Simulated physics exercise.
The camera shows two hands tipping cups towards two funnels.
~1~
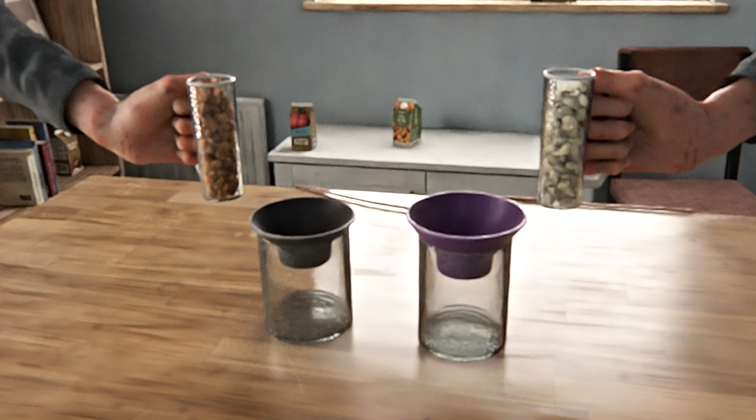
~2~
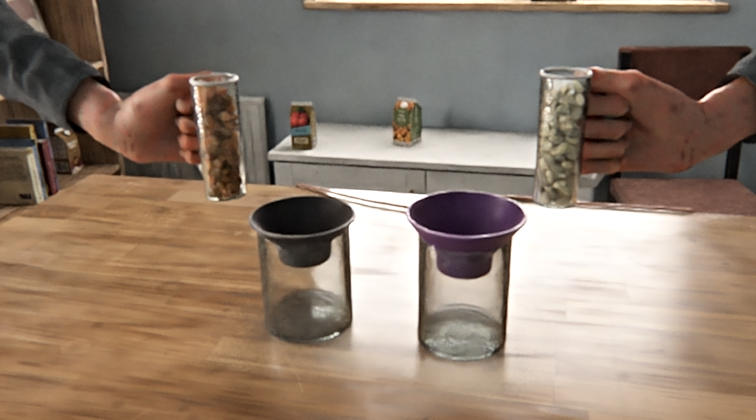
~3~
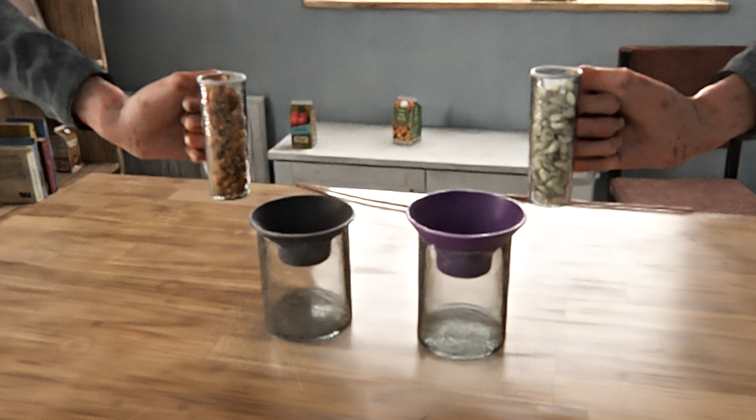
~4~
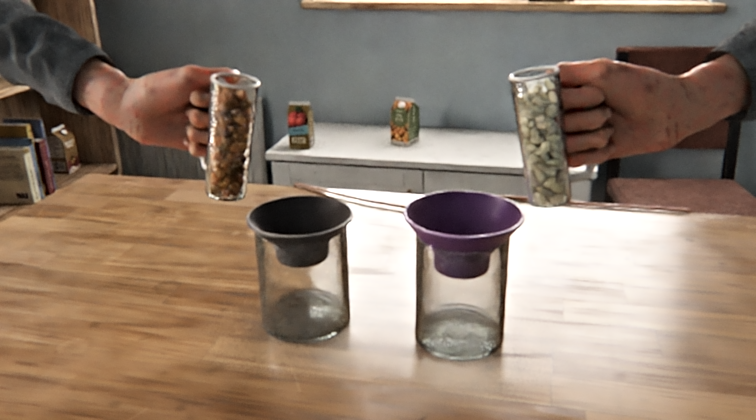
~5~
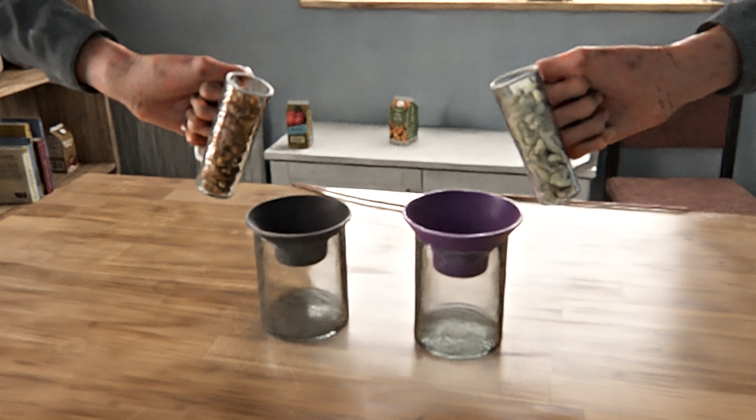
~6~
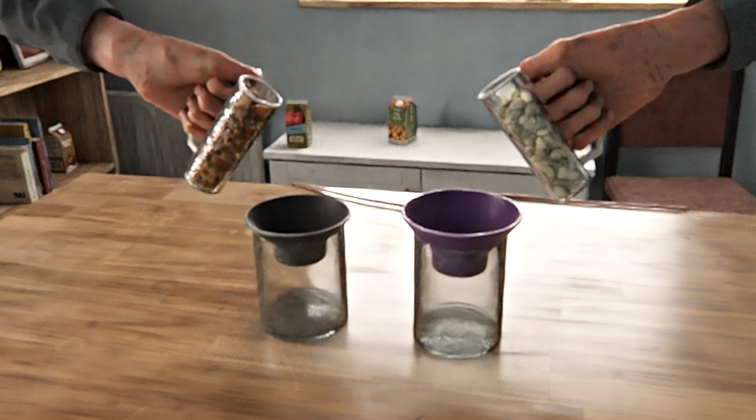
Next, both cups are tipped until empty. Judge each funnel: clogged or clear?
As I see it, left funnel: It is going to stay open. Right: It is going to stay open.
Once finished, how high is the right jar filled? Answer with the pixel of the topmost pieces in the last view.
(467, 315) or nearby.
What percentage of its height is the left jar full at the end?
Estimated value: Around 20 per cent.
Then, 0.42 s on from there, left, the whole lot still in the cup; right, the whole lot still in the cup.
Then, 0.79 s on from there, left, all but a few still in the cup, only a few in or over the funnel, only a few down in the jar; right, all but a few still in the cup, only a few down in the jar.
Then, 1.10 s on from there, left, near half still in the cup, near a quarter in or over the funnel, near a quarter down in the jar; right, near half still in the cup, near a quarter in or over the funnel, near a quarter down in the jar.
In the end, left, the whole lot down in the jar; right, the whole lot down in the jar.
